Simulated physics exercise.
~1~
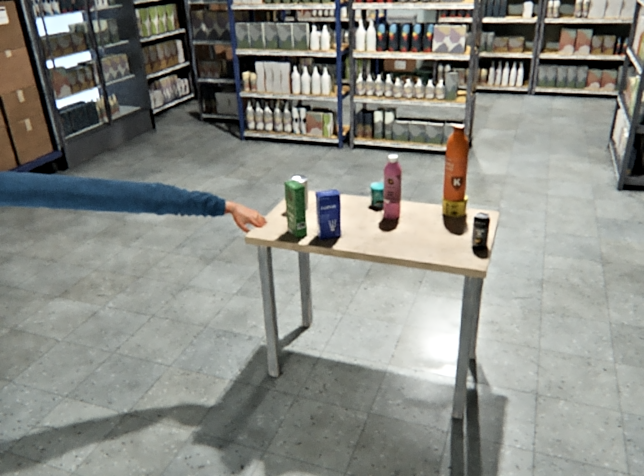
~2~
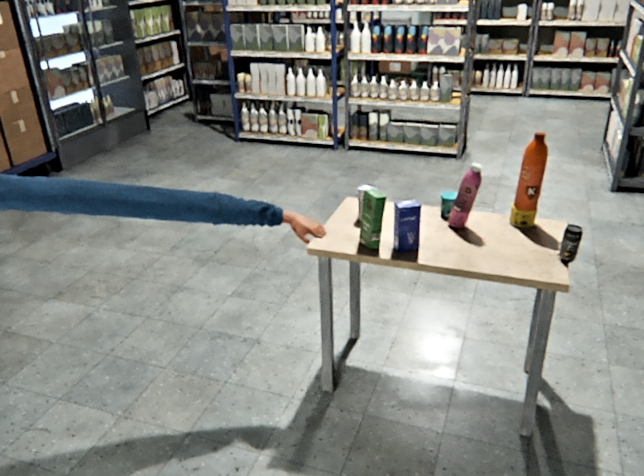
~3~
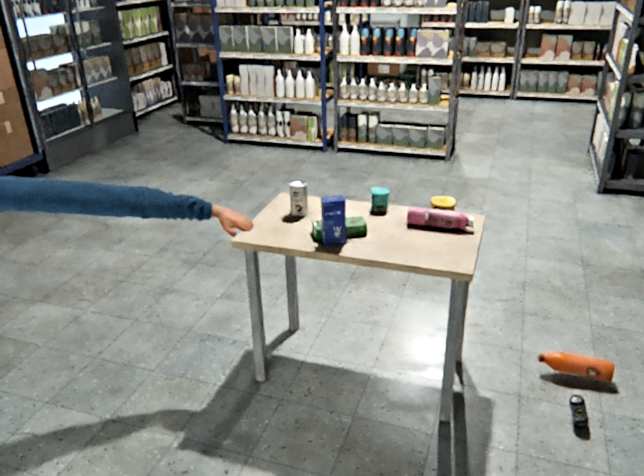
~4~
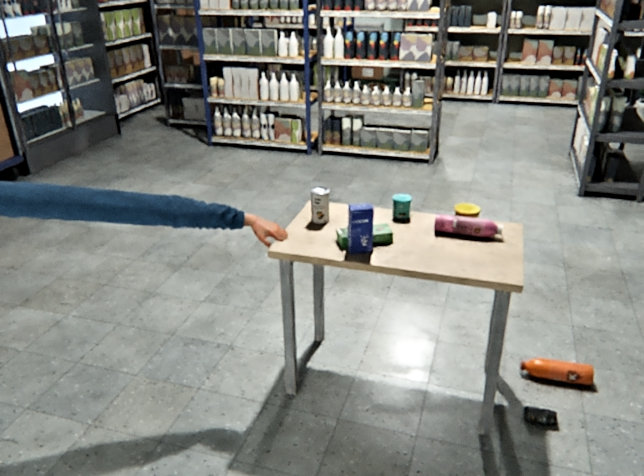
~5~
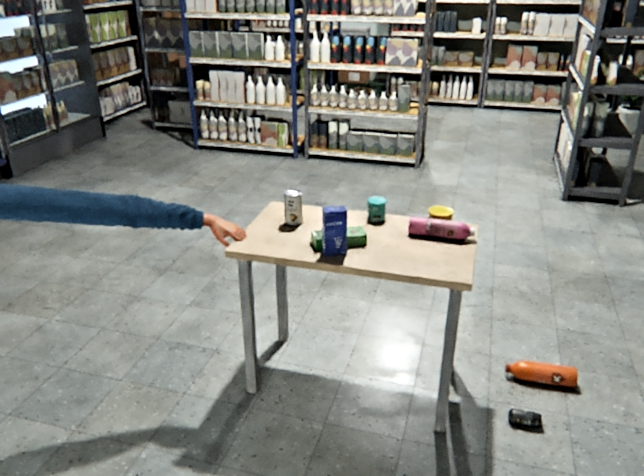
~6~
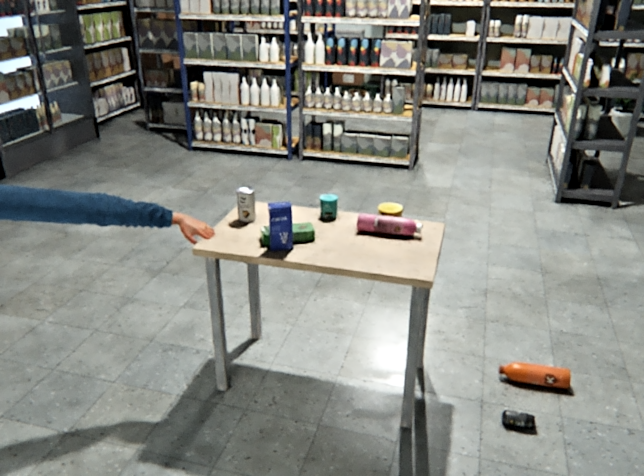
A blue-sleeved arm with its hand at the edge of a small table shifts with it as it jolts right, then back and forth; an orange bottle and a dark can end on the floor, while a green packet and pink bottle lie toppled on top, the blue packet still upright.
